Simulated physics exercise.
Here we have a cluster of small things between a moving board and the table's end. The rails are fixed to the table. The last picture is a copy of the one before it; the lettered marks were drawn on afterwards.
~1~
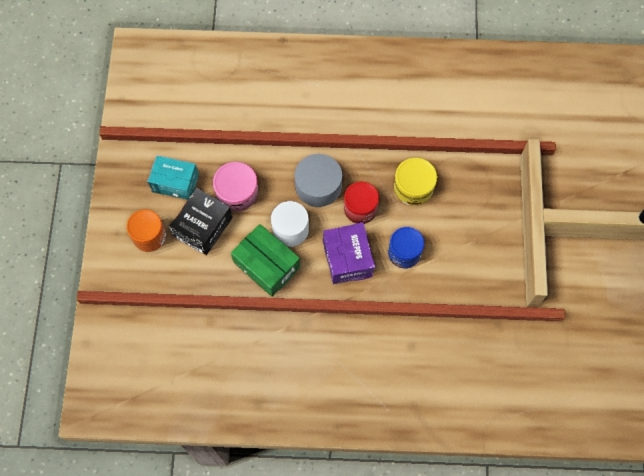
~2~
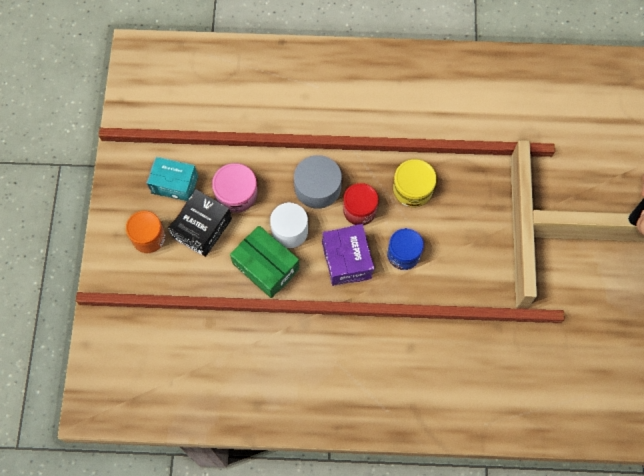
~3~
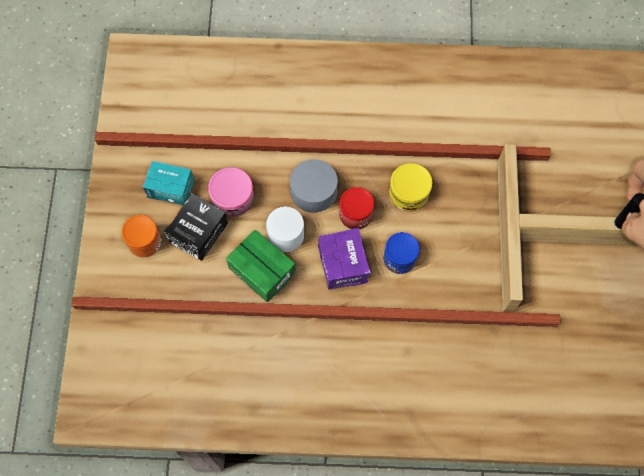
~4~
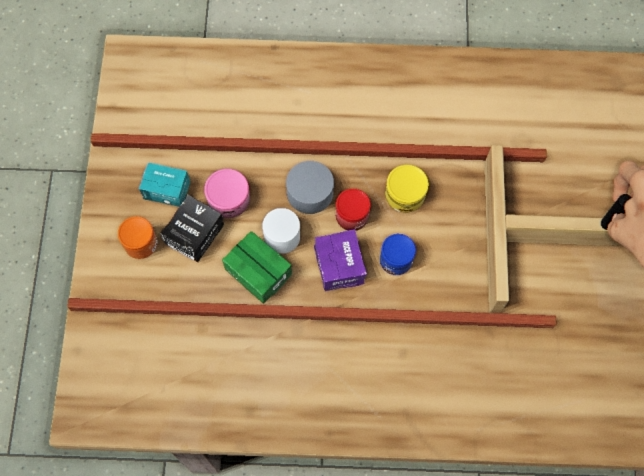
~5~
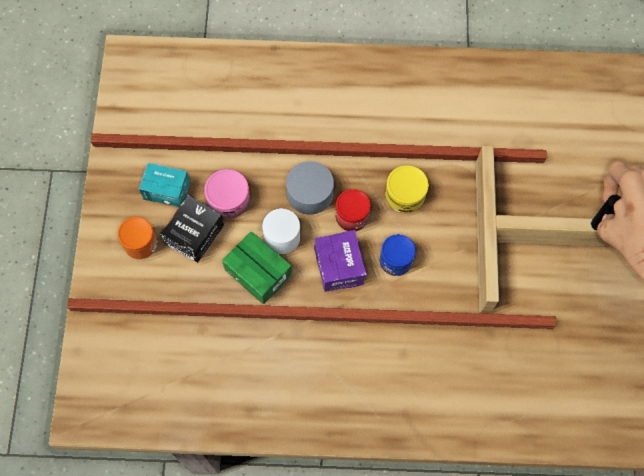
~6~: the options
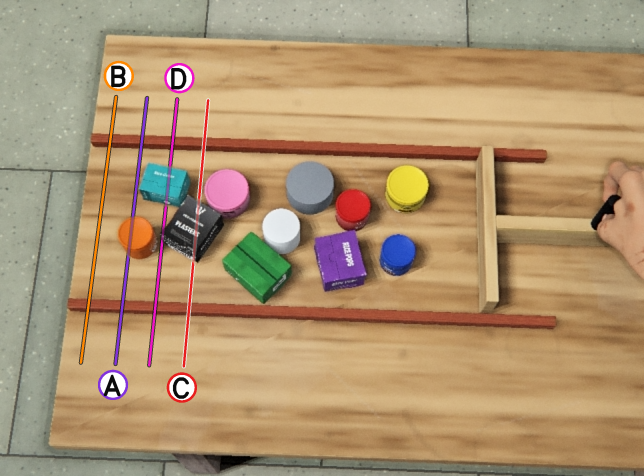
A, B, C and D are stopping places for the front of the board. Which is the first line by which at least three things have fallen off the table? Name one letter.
It must go as far as D.
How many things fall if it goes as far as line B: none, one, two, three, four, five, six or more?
Six or more.
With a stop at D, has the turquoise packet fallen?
Yes.
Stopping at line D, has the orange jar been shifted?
Yes.
On the marked copy, A at (132, 224); B at (99, 222); C at (197, 226); D at (164, 225).
Following D. Soon after the start, board (372, 216); yellow jar (345, 186); purple packet (311, 264).
Later, board (255, 212); turquoise packet (116, 191); orange jar (111, 236).
In the end, board (163, 209); orange jar over the edge; turquoise packet over the edge; five fallen.
As for the rest, A drops seven, but is farther than needed; B drops nine, but is farther than needed; C drops only two.
